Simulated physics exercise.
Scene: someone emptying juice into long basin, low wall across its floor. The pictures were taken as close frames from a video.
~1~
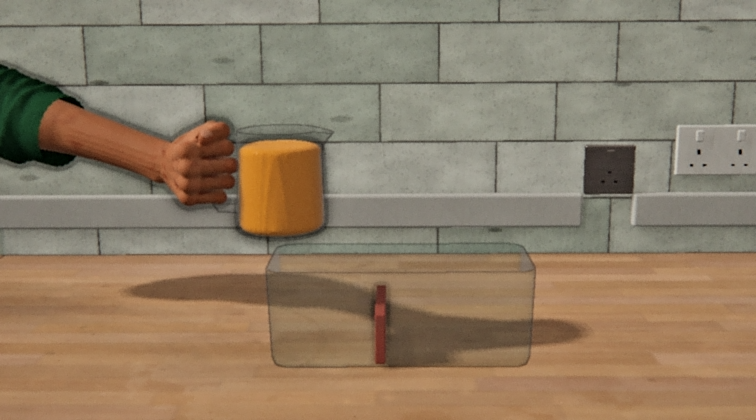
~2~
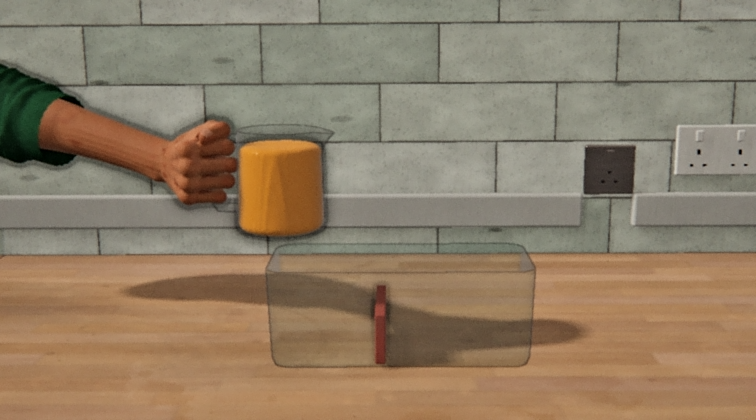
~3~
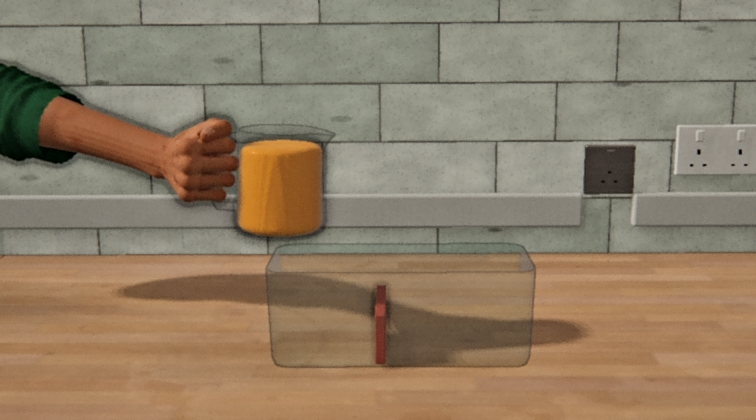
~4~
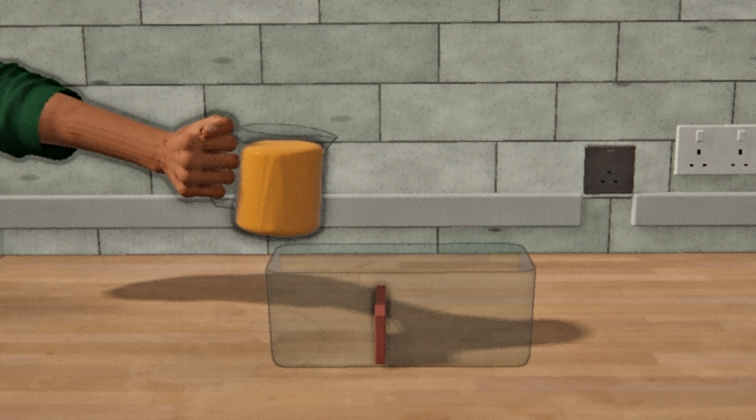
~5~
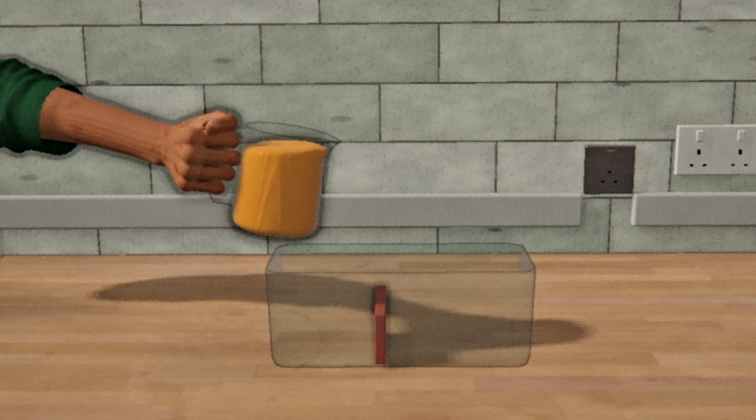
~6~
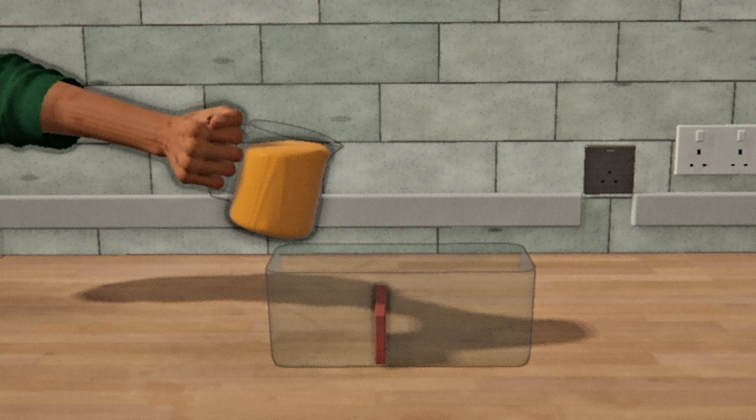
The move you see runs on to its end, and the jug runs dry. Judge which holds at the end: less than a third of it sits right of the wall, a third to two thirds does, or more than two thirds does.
The share right of the wall ends up within a third to two thirds.
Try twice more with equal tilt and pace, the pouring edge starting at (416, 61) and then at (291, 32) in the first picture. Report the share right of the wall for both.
85 and 35 in a hundred.
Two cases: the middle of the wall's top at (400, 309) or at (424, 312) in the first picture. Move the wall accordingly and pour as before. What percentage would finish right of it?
My guess is some 30 percent the first time and some 5 percent the second.
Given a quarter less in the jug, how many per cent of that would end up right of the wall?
Result: Around 40 per cent.
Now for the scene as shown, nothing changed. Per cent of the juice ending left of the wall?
Close to 45 per cent.
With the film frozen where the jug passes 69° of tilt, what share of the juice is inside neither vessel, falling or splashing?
About 10 per cent.
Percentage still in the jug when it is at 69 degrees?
Remaining fraction: Approx. 80 %.
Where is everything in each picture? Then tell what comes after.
In the first frame, it leans 0°; its right rim is at (334, 131); the juice meets the walls at (240, 146) and (321, 146); the long basin's rim runs from (272, 259) to (529, 259); the wall's top is at (381, 301).
In the second frame, it leans 1°; its right rim is at (334, 132); the juice meets the walls at (240, 146) and (322, 147).
In the third frame, it leans 2°; its right rim is at (336, 133); the juice meets the walls at (241, 146) and (322, 147).
In the fourth frame, it leans 5°; its right rim is at (338, 136); the juice meets the walls at (243, 147) and (324, 147).
In the fifth frame, it leans 9°; its right rim is at (341, 140); the juice meets the walls at (244, 148) and (327, 147).
In the sixth frame, it leans 14°; its right rim is at (344, 145); the juice meets the walls at (244, 154) and (332, 149).
A moment on, the jug is tipped part way and 79 per cent is still to pour, 0 is left of the wall and 9 right of it.
Next, the jug is tipped right over and 20 per cent is still to pour, 18 is left of the wall and 54 right of it.
Then the jug is tipped right over and 0 per cent is still to pour, 43 is left of the wall and 57 right of it.
Later the jug is tipped right over and 0 per cent is still to pour, 43 is left of the wall and 57 right of it.
In the end 43 per cent lies left of the wall, 56 right of it and 1 outside.
